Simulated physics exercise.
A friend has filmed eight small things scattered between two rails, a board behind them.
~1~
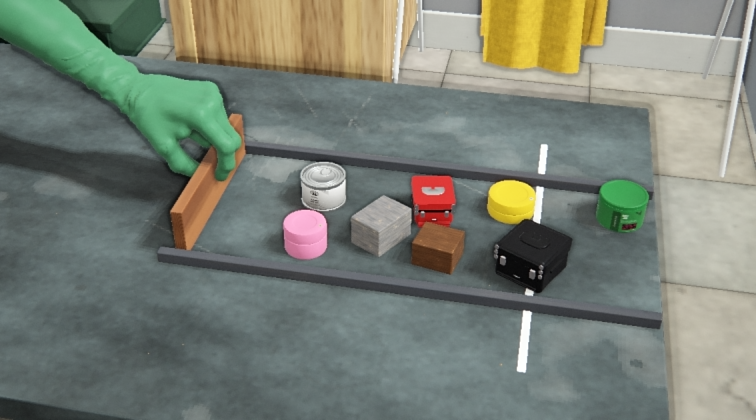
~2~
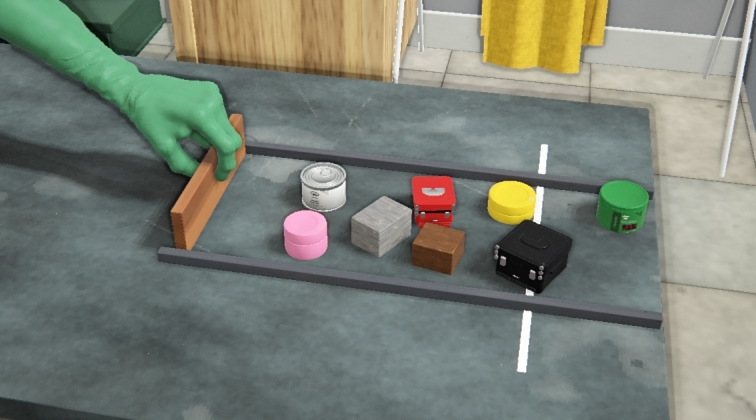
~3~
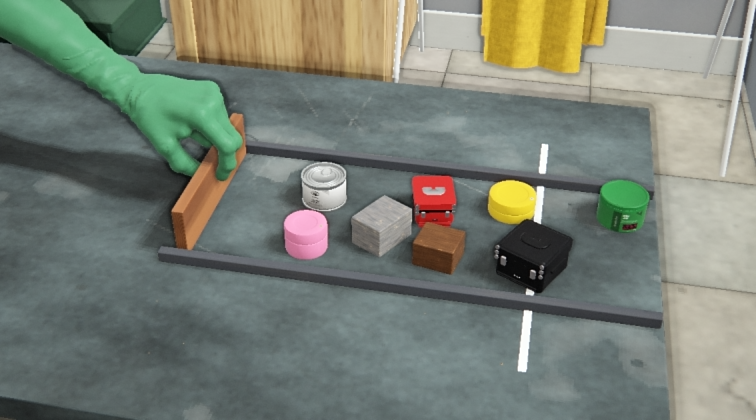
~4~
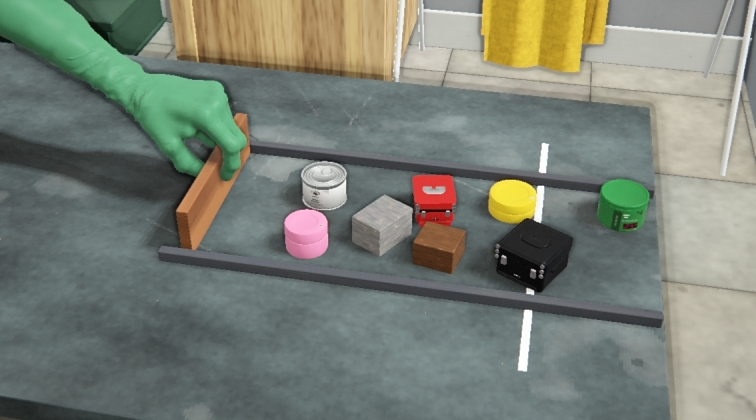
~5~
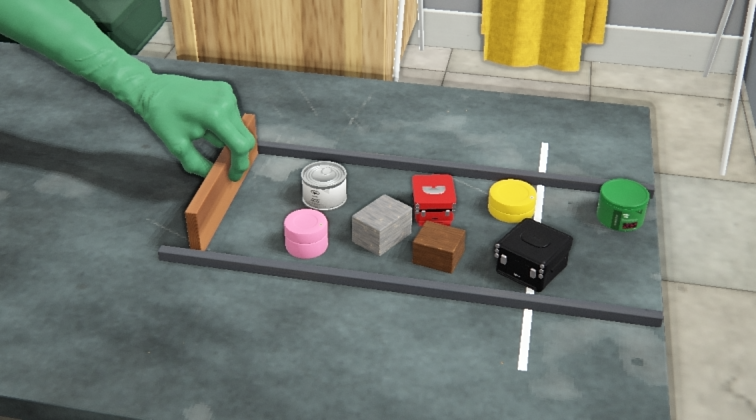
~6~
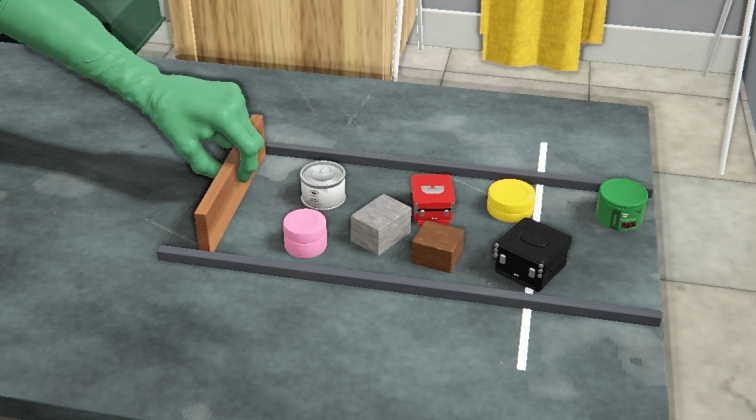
A green-gloved hand grips an upright wooden board at the left end of two dark rails on a grey slab, seen from above at an angle. Between the rails sit a white tin, pink lid, grey block, red case, brown block, yellow lid and black case near a white stripe, and a green tub at right. The hand, at first still, slides the board slightly rightward, the objects staying put.
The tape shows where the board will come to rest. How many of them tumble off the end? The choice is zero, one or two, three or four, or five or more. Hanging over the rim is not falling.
In the end the number that fall off is one or two.
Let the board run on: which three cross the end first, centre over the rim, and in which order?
Earliest first: The green tub, then the yellow lid, then the black case.
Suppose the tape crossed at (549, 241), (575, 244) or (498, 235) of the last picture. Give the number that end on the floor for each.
Try by try, 1, 3 and 0.
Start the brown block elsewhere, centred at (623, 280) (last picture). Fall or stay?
It survives.
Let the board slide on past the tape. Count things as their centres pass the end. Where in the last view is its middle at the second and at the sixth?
About (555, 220), then (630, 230).
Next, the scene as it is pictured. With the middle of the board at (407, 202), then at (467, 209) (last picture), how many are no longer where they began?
The counts are 6 and 8.
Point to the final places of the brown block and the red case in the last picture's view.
Near (596, 275) and (602, 211).
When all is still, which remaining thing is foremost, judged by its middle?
The yellow lid.
Soon after, none off yet; green tub at rest near (621, 204); black case at rest near (532, 254); yellow lid at rest near (511, 200).
After that, none off yet; green tub at rest near (621, 204); black case at rest near (532, 254); yellow lid moving near (522, 201).
And then, none off yet; green tub displaced a little near (646, 205); black case displaced about its own width near (597, 254); yellow lid displaced well along near (598, 200).
In the end, the number that fall off is one or two; gone, green tub.
